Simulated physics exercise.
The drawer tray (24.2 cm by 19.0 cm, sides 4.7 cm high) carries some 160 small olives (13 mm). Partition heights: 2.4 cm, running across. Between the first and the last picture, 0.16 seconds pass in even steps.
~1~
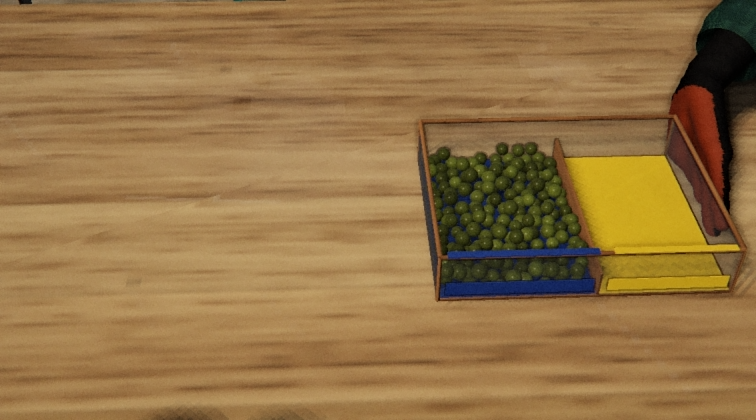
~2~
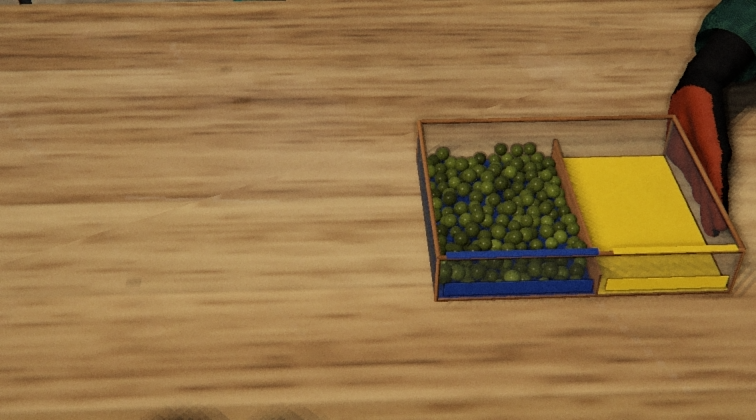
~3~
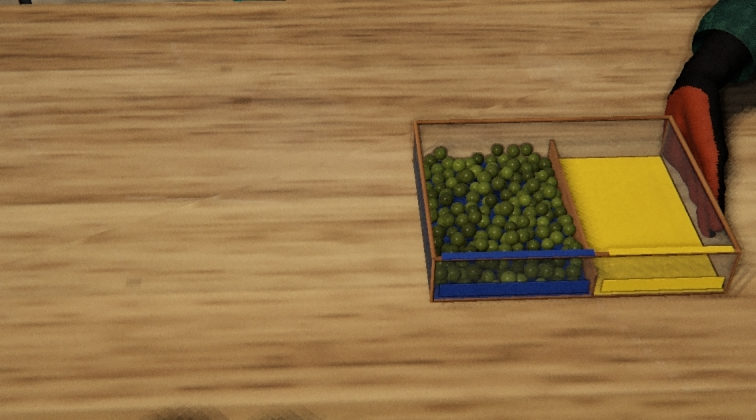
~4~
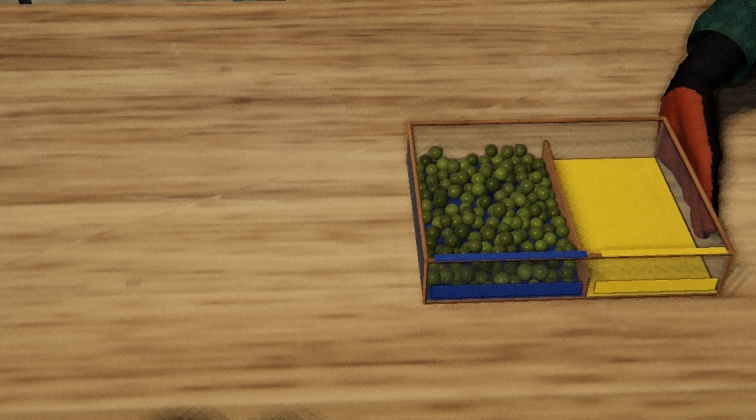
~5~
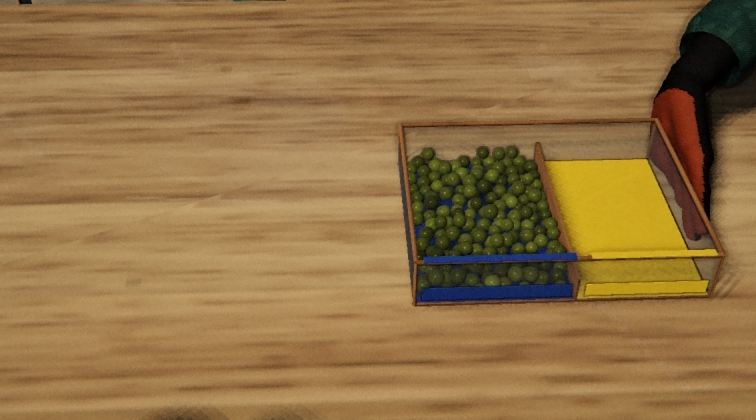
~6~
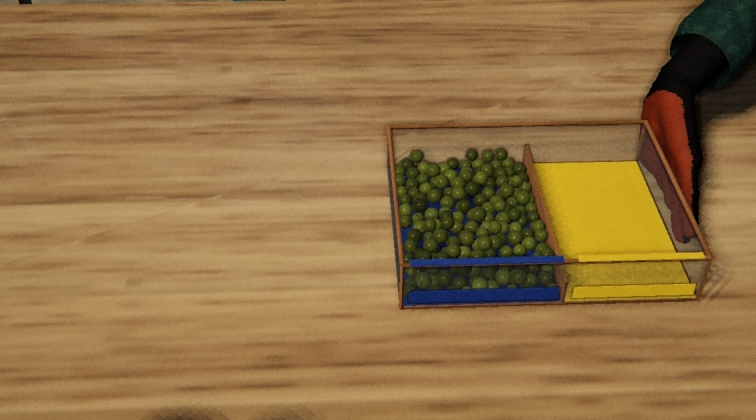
On a wooden tabletop, a gloved hand slowly pushing a divided tray slightly left, green olives staying in its blue section.
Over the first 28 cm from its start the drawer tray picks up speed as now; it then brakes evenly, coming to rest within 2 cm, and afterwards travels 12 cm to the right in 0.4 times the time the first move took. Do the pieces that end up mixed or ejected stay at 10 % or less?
Yes, 10 % or less.
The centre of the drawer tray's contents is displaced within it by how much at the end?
It moves some 2.0 cm.
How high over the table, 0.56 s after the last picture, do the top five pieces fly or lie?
About 3 cm above the table.
Then, 0.21 s after the last picture, tilt 0 degrees; blue 100 %; 0 % away from where they began.
Then, 0.40 s after the last picture, tilt 0 degrees; blue 100 %; 0 % away from where they began.
Then, 0.56 s after the last picture, tilt 0 degrees; blue 100 %; 0 % away from where they began.
Then, 0.72 s after the last picture, tilt 0 degrees; yellow 5 %, blue 95 %; 5 % away from where they began.
In the end, yellow 5 %, blue 95 %; 5 % away from where they began.
